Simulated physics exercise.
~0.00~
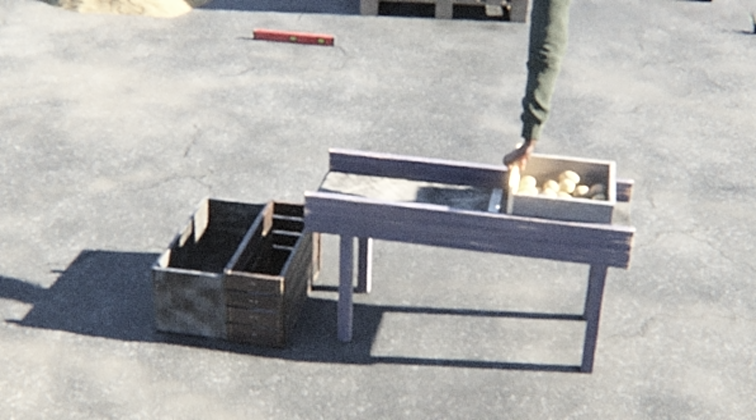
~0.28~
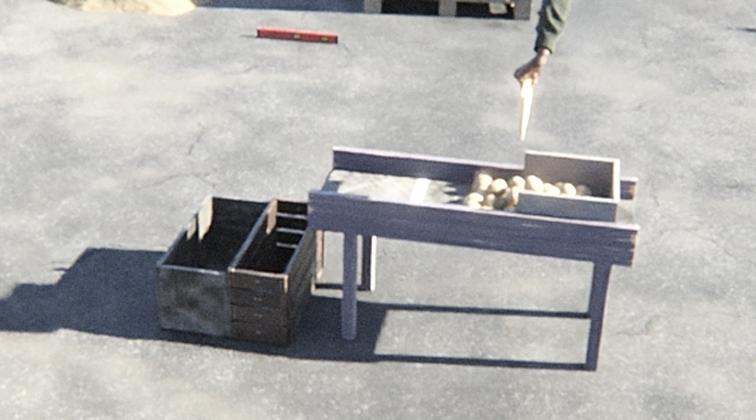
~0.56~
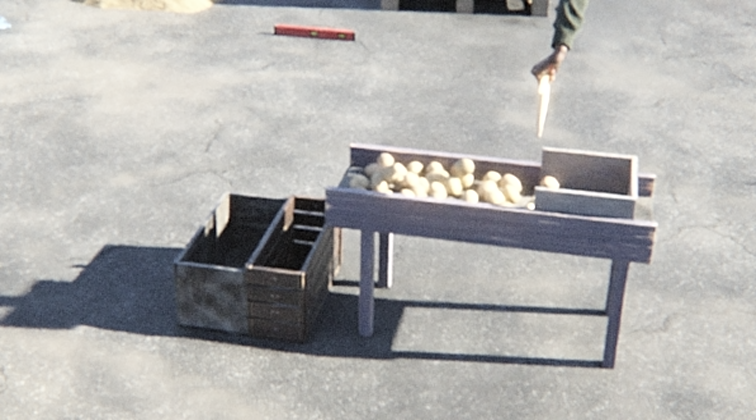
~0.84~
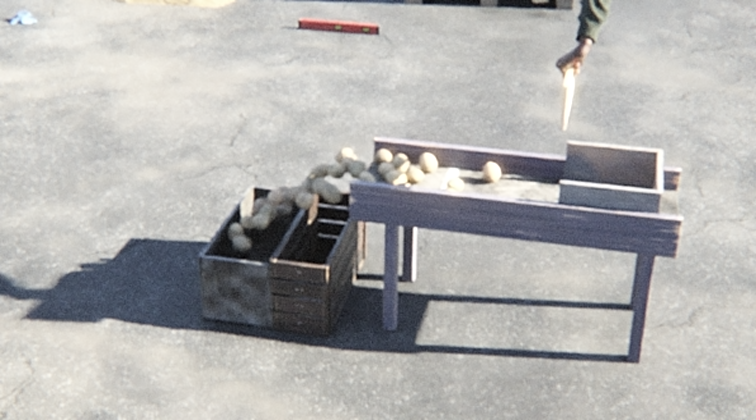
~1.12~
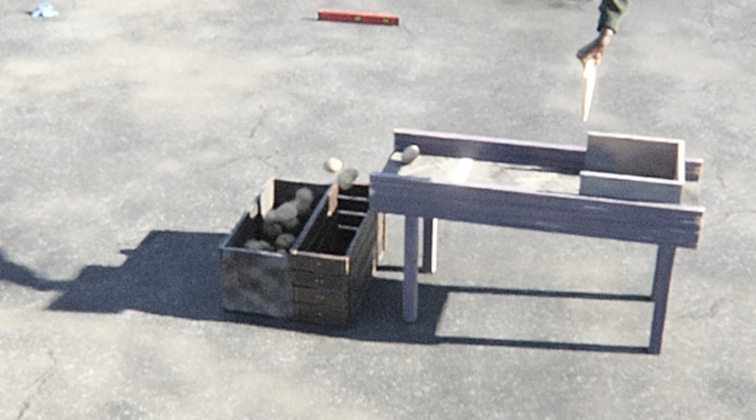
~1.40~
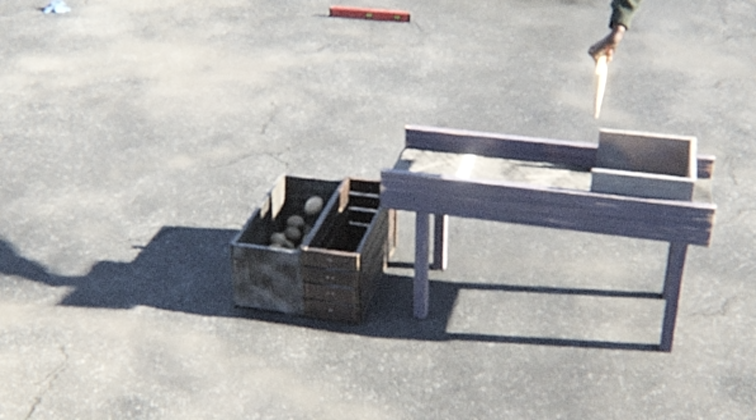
Pale potatoes wait in a grey wooden pen at the right end of a raised, greyish belt table on sunlit, cracked pavement, seen from above and to one side. Two open crates stand on the ground to the left, and a red level lies behind. A hand in a dark green sleeve lifts a thin gate from the pen's left end and holds it above. The potatoes ride left along the table in a loose heap, then spill off its end, over the nearer crate. They drop into the farther, left-hand crate, leaving the table bare and the nearer crate apparently empty.
